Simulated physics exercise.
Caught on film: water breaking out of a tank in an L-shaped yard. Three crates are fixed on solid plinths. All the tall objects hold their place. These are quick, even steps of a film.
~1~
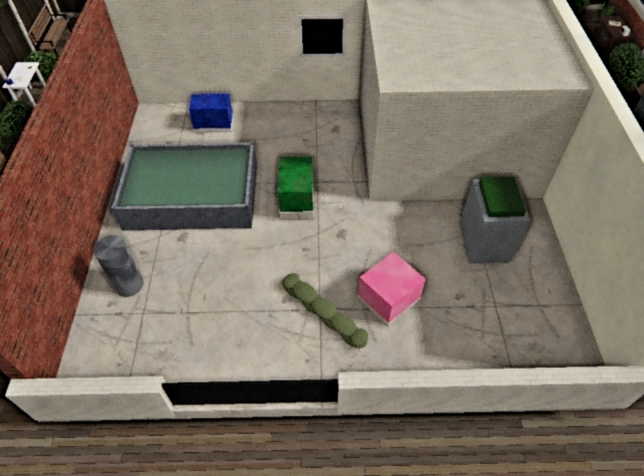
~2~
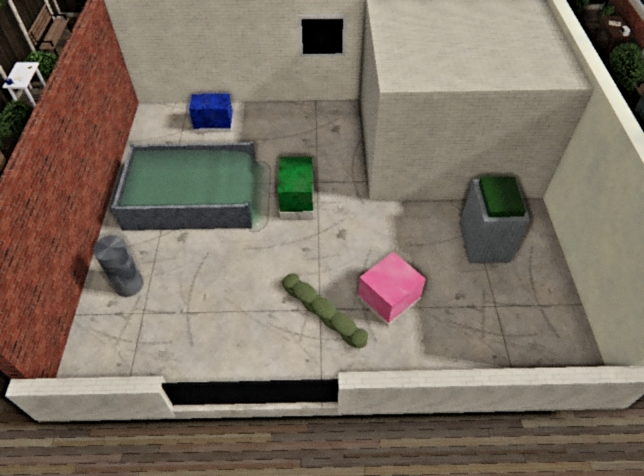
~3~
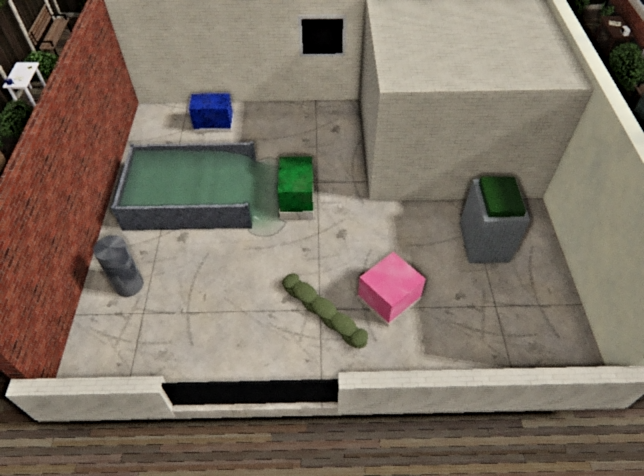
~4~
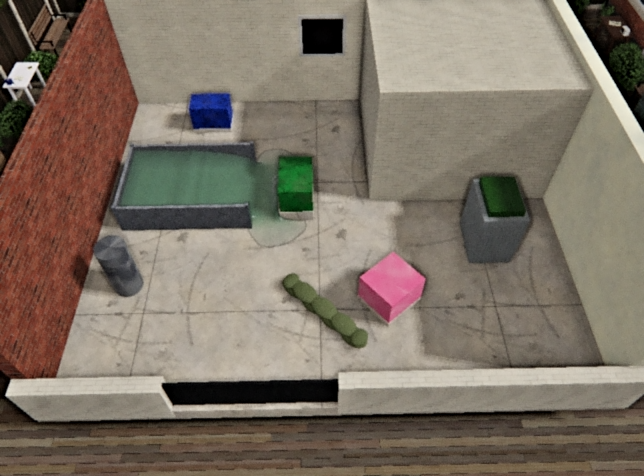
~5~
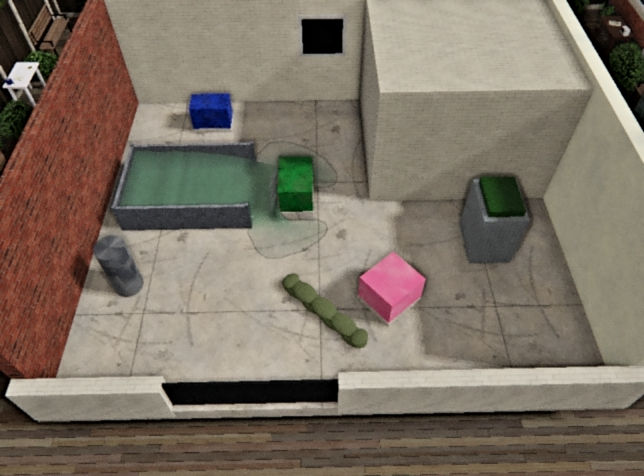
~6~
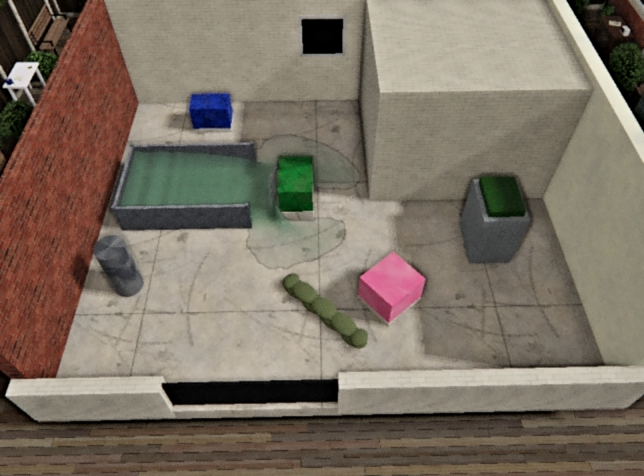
Greenish water broke out of the right side of a gray tank in a walled yard, reached the green block, then spread around both sides of it in a thin, widening puddle.
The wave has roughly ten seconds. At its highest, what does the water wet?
One by one: The pink crate is soaked; the blue crate is soaked; the green crate is soaked.
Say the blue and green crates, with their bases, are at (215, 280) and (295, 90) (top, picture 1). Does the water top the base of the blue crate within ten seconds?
In short: Blue crate escapes it.
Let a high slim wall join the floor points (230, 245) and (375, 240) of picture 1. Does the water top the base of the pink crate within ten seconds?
Then: Pink crate is safe.
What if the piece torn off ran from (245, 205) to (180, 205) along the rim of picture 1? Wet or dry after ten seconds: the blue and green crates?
My reading: Blue keeps dry, green stays dry.
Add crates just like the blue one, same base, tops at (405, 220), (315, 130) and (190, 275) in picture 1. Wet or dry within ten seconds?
As listed: Gets wet, takes water, remains dry.
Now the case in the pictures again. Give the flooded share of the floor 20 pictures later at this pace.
Some 45 per cent.
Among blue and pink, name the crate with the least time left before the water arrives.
First comes the crate marked pink.
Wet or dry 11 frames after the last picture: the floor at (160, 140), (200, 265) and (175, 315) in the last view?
In that order: Not flooded, not flooded, not flooded.
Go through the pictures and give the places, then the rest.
In the first picture, the water tank at (187, 177) is whole and still.
In the second picture, water pours out at (250, 189) and has run to (257, 163).
In the third picture, the front is at (271, 232), out from the gap at (251, 190).
In the fourth picture, water pours out at (251, 190) and has run to (287, 239).
In the fifth picture, water pours out at (251, 191) and has run to (328, 168).
In the sixth picture, water pours out at (251, 191) and has run to (355, 172).
A moment on, water covers 20 % of the floor; the pink crate water round its plinth, the blue crate not reached, the green crate water round its plinth.
Next, water covers 35 % of the floor; the pink crate water round its plinth, the blue crate not reached, the green crate water round its plinth.
Then, water covers 45 % of the floor; the pink crate water round its plinth, the blue crate water round its plinth, the green crate water round its plinth.
Later, water covers 70 % of the floor; the pink crate water round its plinth, the blue crate water round its plinth, the green crate water round its plinth.
In the end, water covers 95 % of the floor; the pink crate was topped, the blue crate was topped, the green crate was topped.
